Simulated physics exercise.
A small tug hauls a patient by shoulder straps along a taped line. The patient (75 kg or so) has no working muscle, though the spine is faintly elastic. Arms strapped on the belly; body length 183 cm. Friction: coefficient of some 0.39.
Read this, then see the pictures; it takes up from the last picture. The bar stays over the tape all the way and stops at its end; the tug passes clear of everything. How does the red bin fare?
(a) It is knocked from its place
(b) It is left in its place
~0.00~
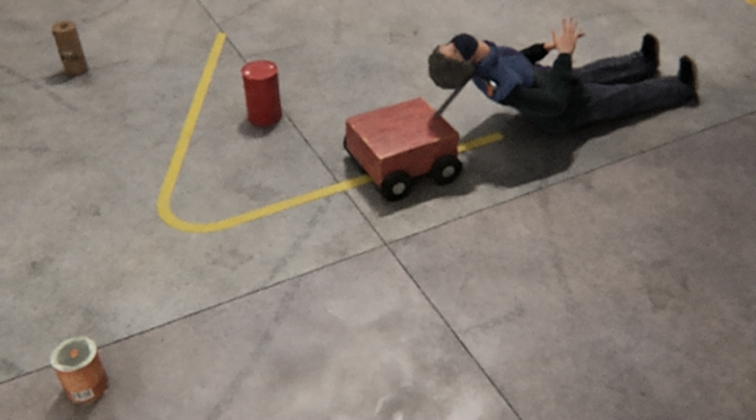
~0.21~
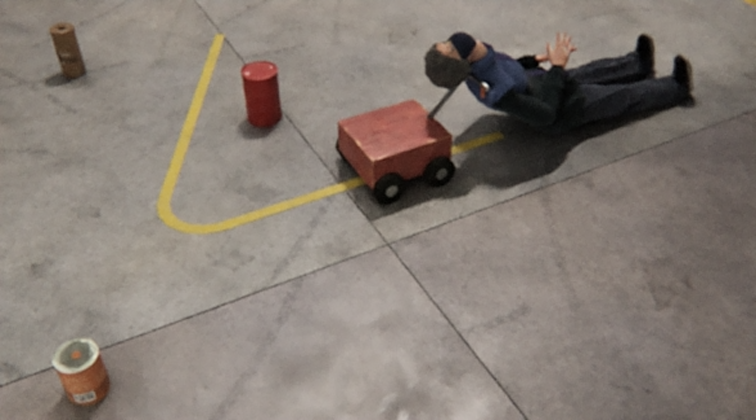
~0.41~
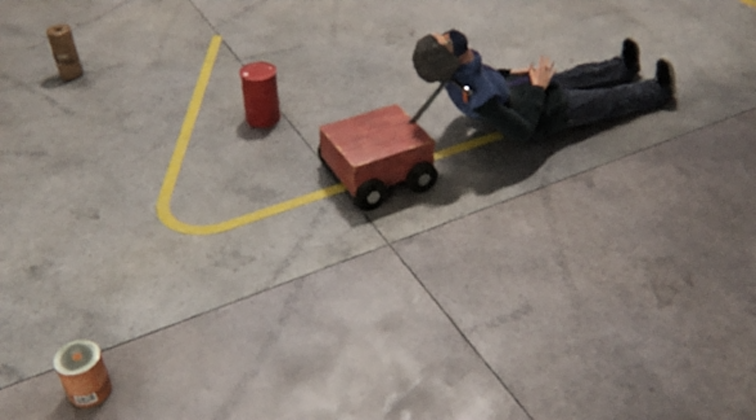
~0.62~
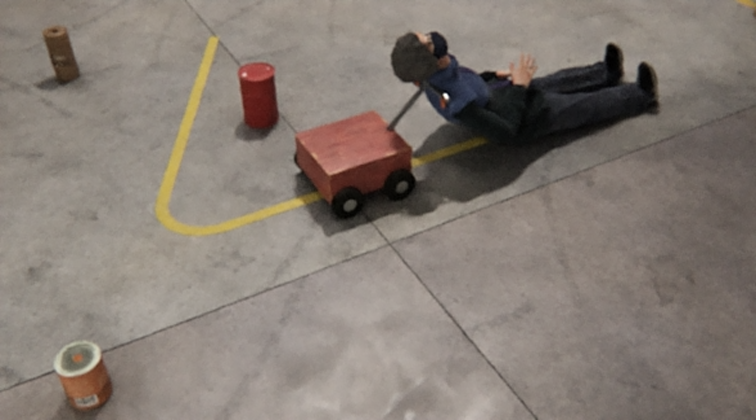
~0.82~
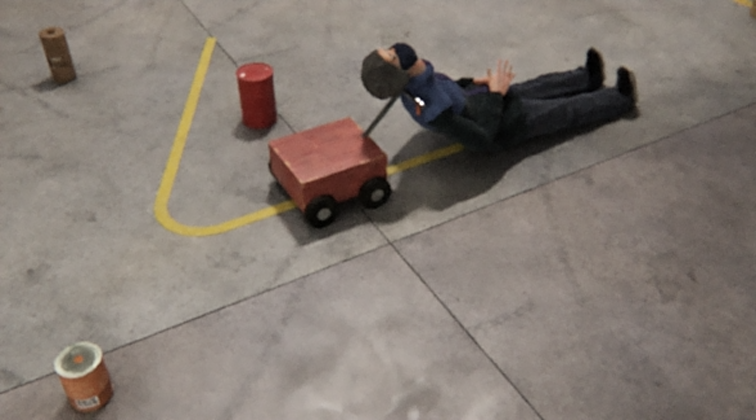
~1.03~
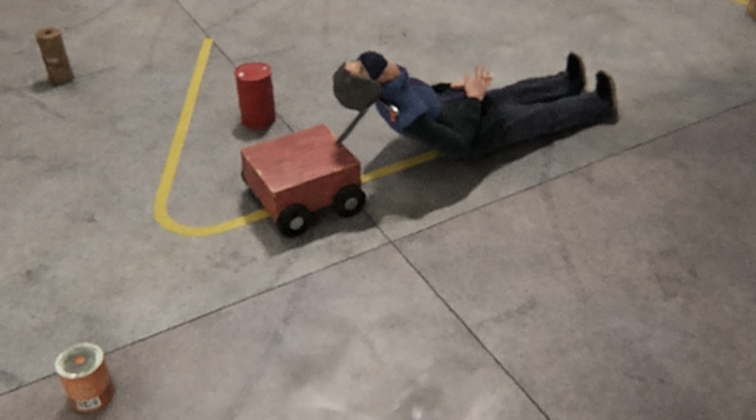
a, it is knocked from its place.
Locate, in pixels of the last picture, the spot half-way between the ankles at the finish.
Somewhere close to (236, 140).
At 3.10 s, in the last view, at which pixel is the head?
At about (132, 76).
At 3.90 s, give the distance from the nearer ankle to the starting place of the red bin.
Around 80 centimetres.
After 2.40 s the red bin is where it stood, near (256, 95) in the last picture's view; the nearer ankle is 99 cm from that spot.
After 3.10 s the red bin is where it stood, near (256, 95) in the last picture's view; the orange can where it stood; the nearer ankle is 86 cm from that spot.
After 3.90 s the red bin is where it stood, near (256, 95) in the last picture's view; the nearer ankle is 82 cm from that spot.
After 4.70 s the red bin is 3 cm from where it stood, near (259, 93) in the last picture's view; the orange can where it stood; the nearer ankle is 61 cm from that spot.
After 5.6 s, red bin gets knocked; orange can stays put; brown post stays put.
